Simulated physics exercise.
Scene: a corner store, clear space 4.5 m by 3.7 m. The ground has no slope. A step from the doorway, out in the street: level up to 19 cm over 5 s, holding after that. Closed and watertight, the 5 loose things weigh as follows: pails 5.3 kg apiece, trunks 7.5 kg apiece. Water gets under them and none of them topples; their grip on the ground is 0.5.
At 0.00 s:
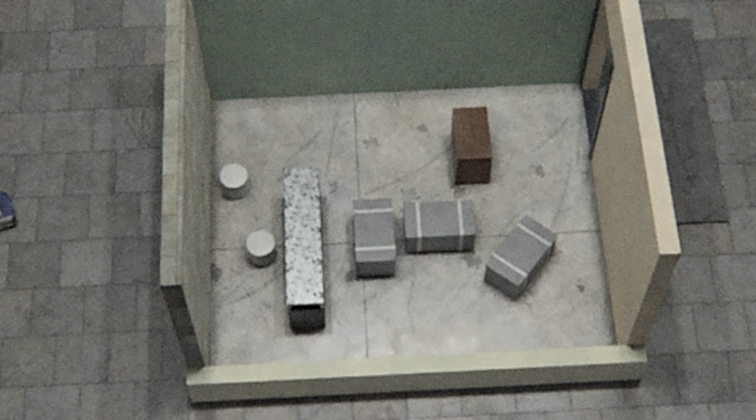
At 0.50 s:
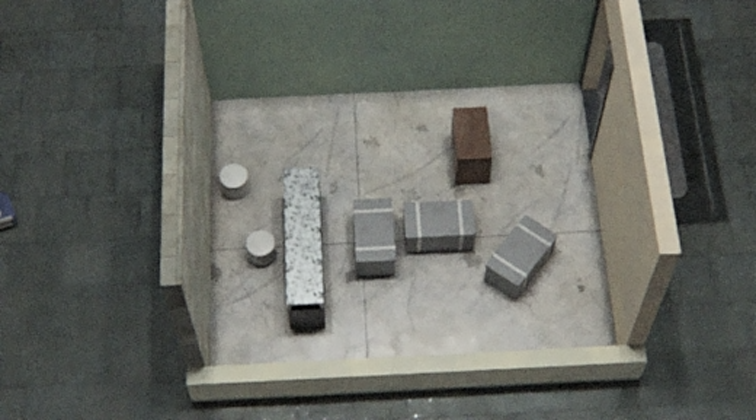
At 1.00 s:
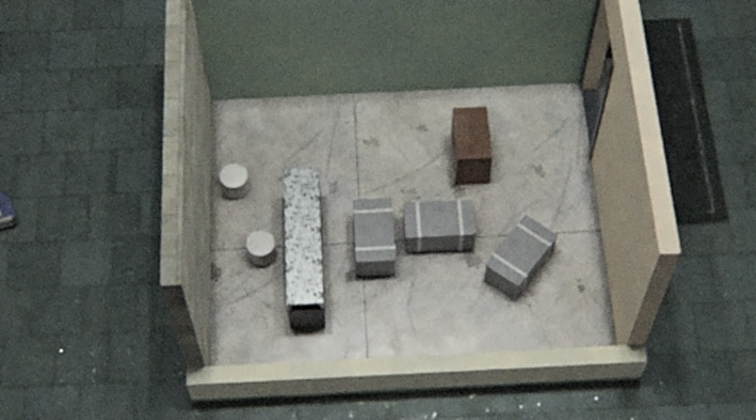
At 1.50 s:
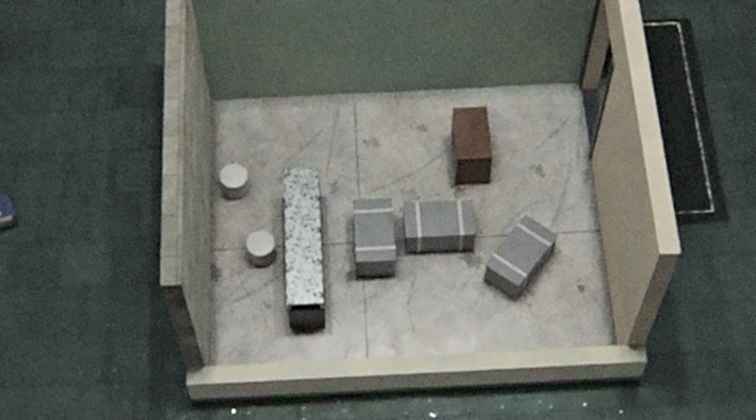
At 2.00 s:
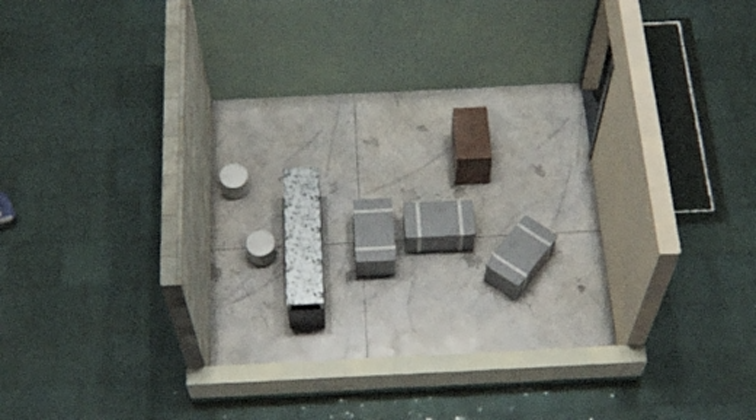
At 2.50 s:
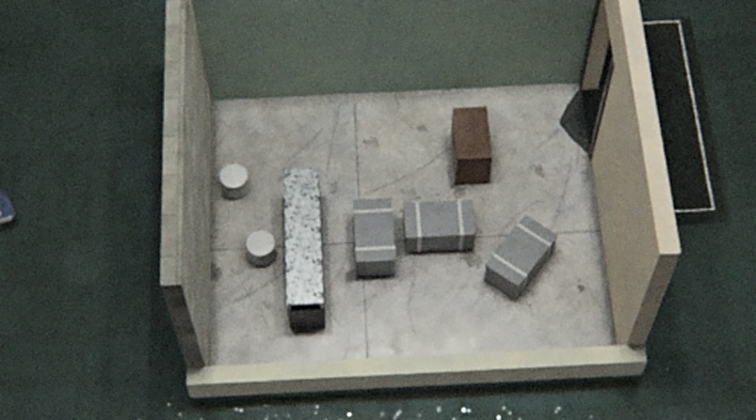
Grey paving outside a small walled room turning dark green under water, a dark patch appearing at the right doorway, objects inside unmoved.
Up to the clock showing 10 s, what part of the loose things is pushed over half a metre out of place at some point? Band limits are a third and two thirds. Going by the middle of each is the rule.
The shifted amount is moderate, between a third and two thirds.
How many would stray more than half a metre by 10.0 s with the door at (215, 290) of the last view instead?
You'd get 2 in that case.
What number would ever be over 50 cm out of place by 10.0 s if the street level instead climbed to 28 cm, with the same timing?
With that change, 4 of them.
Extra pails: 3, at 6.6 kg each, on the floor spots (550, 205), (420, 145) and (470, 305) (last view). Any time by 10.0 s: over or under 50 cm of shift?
The first one stays inside the mark, the next stays inside the mark, and the last stays inside the mark.
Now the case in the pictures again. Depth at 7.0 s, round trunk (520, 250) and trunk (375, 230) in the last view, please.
Depths: Near 2 cm, then near 0 cm.
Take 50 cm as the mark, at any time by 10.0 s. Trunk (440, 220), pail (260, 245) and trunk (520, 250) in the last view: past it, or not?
First not as far, then not as far, then farther.
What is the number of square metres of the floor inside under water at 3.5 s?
Near 1.5 m2 in all.
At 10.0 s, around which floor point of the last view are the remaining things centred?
They average out to somewhere around (375, 271).
After 3.5 s 0 of 5 are over 50 cm from their spots; 0 afloat.
After 4.5 s 0 of 5 are over 50 cm from their spots; 0 afloat.
After 7.0 s 0 of 5 are over 50 cm from their spots; 0 afloat.
After 10.0 s 2 of 5 are over 50 cm from their spots, and 2 have been at some point; 1 afloat.
